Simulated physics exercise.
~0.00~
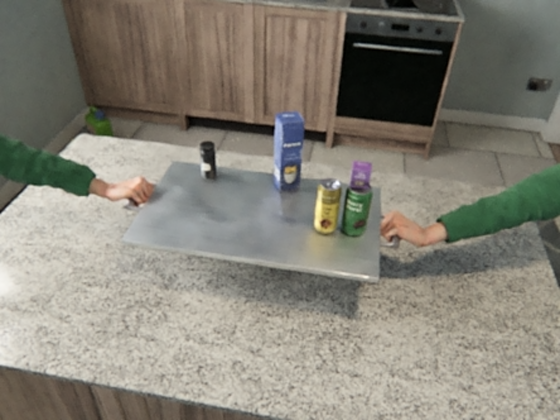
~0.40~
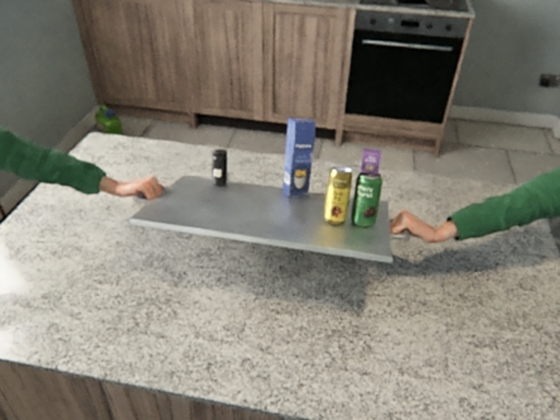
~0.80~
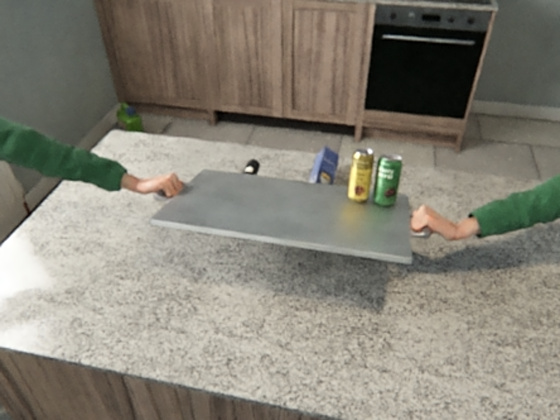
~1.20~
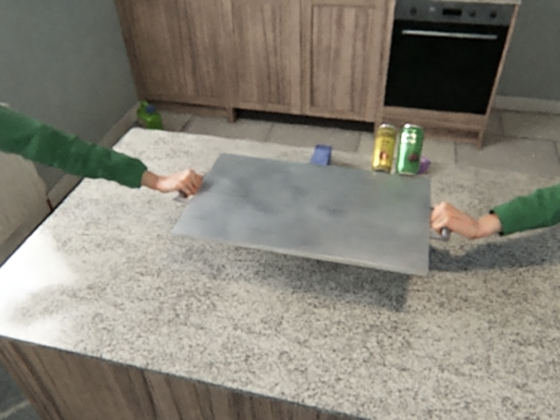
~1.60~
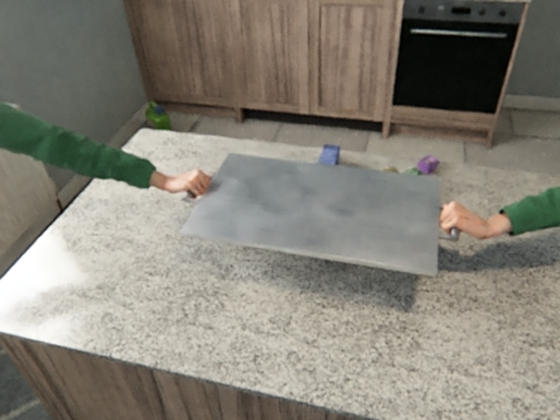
Gray tray held by two hands tipping far edge down, cartons, cans and a dark shaker sliding off, then leveling out empty.
